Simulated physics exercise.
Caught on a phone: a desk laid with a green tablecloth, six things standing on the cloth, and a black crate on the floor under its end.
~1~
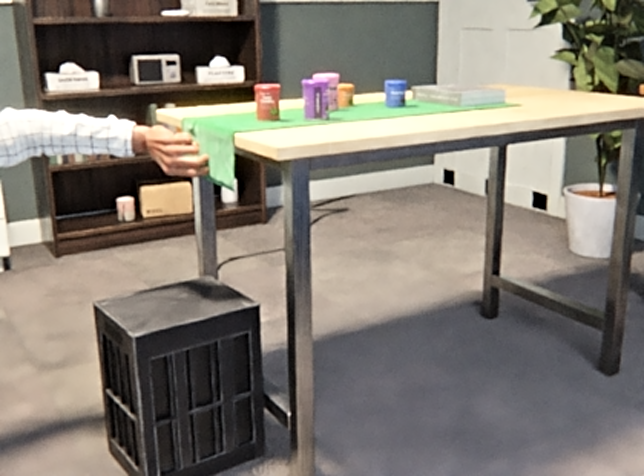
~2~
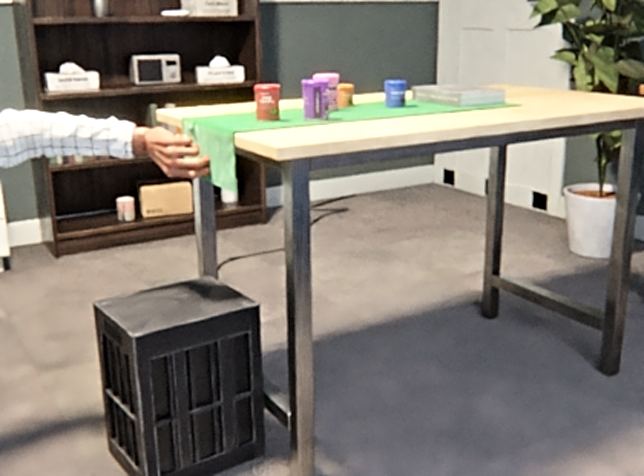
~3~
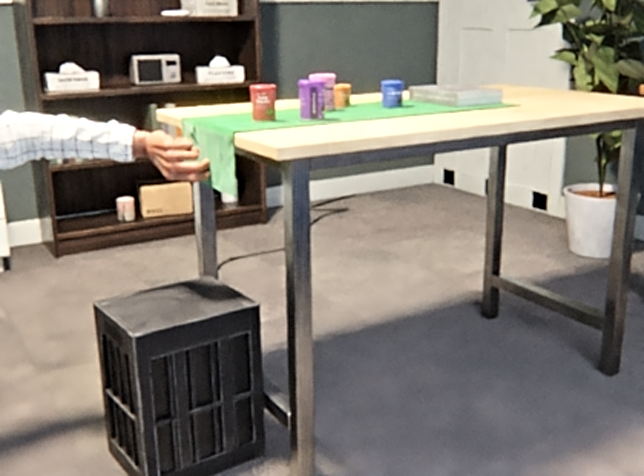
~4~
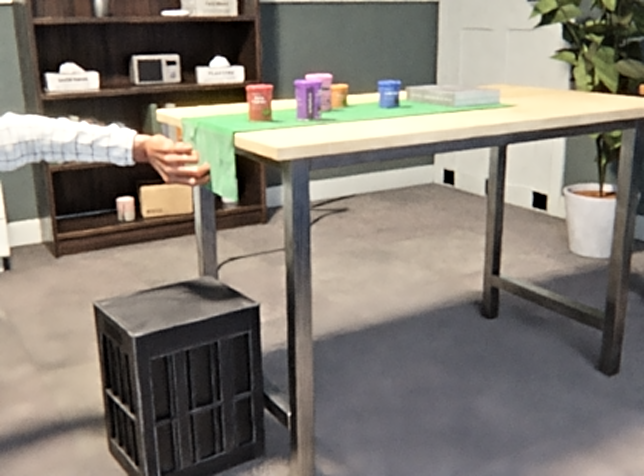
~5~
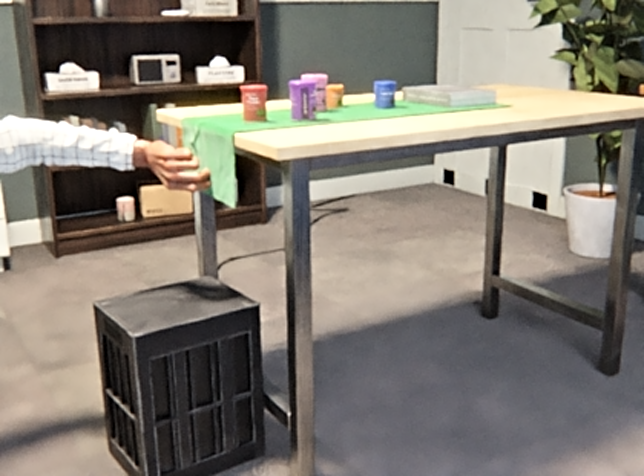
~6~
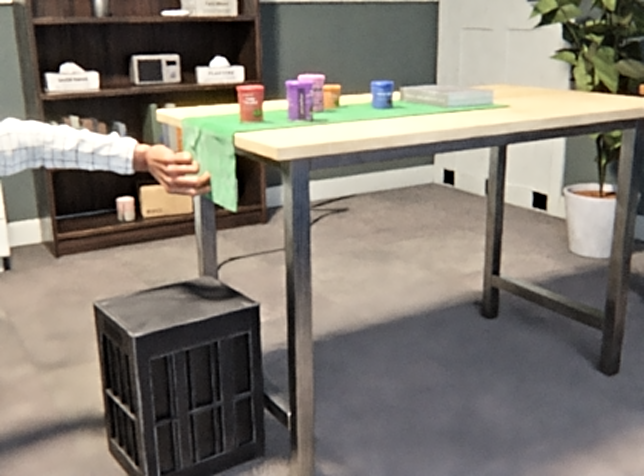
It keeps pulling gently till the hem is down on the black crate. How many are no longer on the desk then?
The count of fallen things is two.
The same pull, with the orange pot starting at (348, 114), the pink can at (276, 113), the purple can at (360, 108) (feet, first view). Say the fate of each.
The orange pot keeps its place on top, the pink can is carried off, the purple can does not fall.
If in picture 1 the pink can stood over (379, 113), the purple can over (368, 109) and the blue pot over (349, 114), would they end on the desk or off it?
The pink can keeps its place on top, the purple can remains up, the blue pot remains up.
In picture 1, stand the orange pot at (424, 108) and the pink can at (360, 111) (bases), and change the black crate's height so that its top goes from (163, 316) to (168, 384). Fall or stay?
The orange pot does not fall, the pink can tumbles off.
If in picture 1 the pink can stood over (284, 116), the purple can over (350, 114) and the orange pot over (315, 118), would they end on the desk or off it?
The pink can is carried off, the purple can holds on, the orange pot goes over.
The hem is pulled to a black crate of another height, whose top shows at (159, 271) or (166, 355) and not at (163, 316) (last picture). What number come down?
Then 1 and 3.
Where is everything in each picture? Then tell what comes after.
Hem (235, 192); red can (267, 86); purple can (316, 81); pink can (326, 75); orange pot (343, 86); blue pot (396, 82); top of the crate (163, 316), in the first picture.
Hem (236, 193); red can (267, 86), in the second picture.
Hem (236, 197); purple can (312, 81), in the third picture.
Hem (237, 202); pink can (319, 76); top of the crate (163, 316), in the fourth picture.
Hem (235, 208); orange pot (332, 86), in the fifth picture.
Hem (236, 212); red can (250, 87); purple can (300, 82); pink can (311, 76); orange pot (329, 87); blue pot (382, 83), in the sixth picture.
Soon after, hem near (210, 258); red can gone.
After that, hem on the crate; red can and purple can gone.
In the end, hem on the crate; red can and purple can gone. It carries off two.
